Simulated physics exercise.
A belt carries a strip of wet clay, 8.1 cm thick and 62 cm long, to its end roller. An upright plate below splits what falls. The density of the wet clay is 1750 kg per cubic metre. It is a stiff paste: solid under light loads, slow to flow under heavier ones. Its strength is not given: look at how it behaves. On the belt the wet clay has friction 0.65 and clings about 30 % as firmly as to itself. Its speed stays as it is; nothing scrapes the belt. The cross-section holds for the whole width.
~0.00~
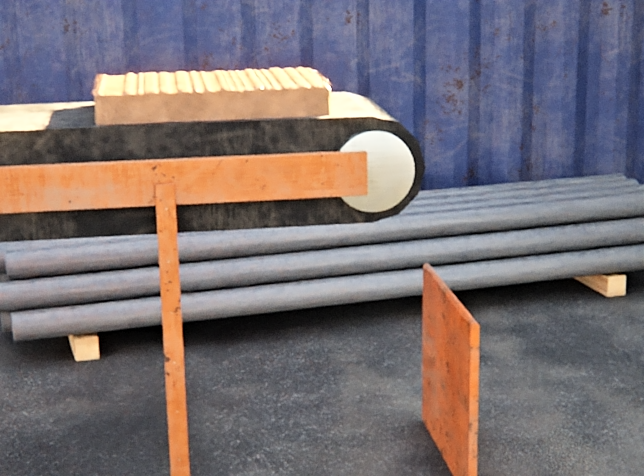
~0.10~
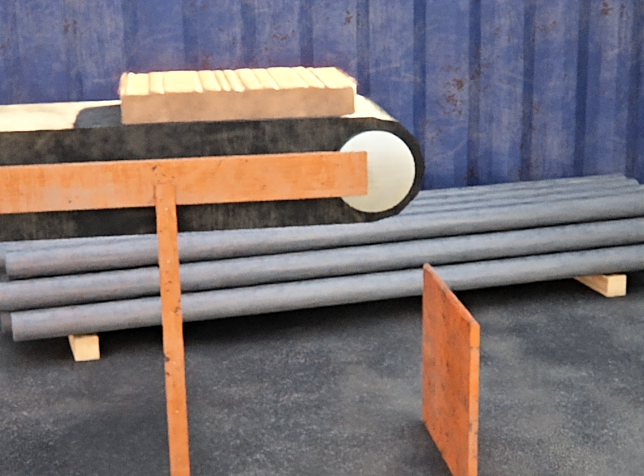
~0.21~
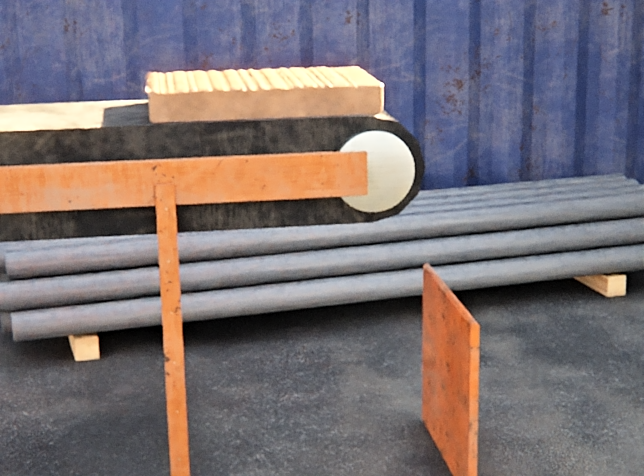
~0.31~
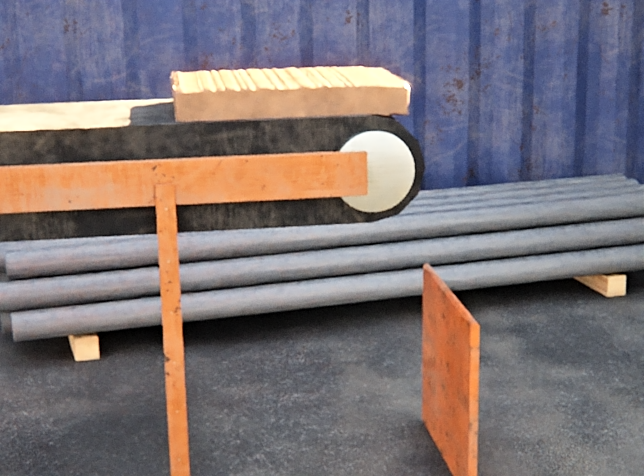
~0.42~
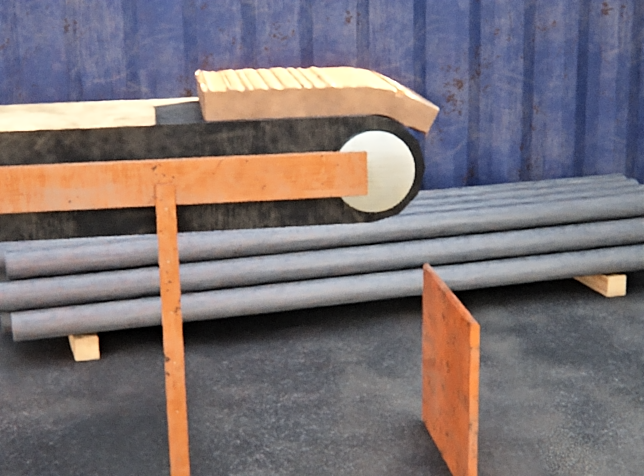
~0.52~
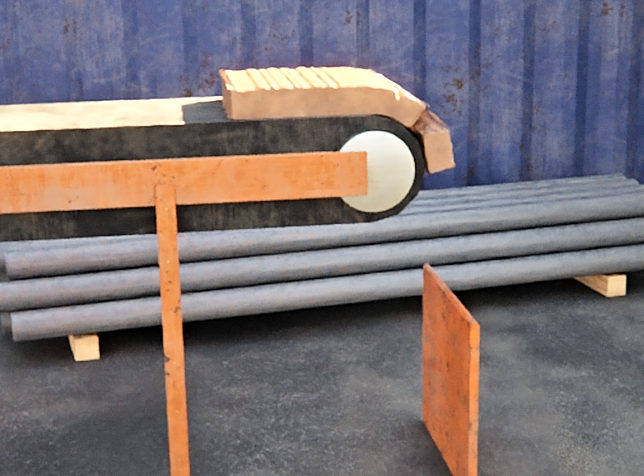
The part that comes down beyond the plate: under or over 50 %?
The part that comes down beyond the plate is over 50 %.
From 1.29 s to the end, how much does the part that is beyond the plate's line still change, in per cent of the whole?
Some 12 per cent.
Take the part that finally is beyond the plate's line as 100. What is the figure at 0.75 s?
About 20 %.
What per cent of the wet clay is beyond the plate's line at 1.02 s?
Near 35 %.
After 0.75 s, 15 % is beyond the plate's line.
After 1.02 s, 34 % is beyond the plate's line.
After 1.29 s, 63 % is beyond the plate's line.
After 1.57 s, 76 % is beyond the plate's line.
After 2.86 s, at the end, 76 % is beyond the plate's line.
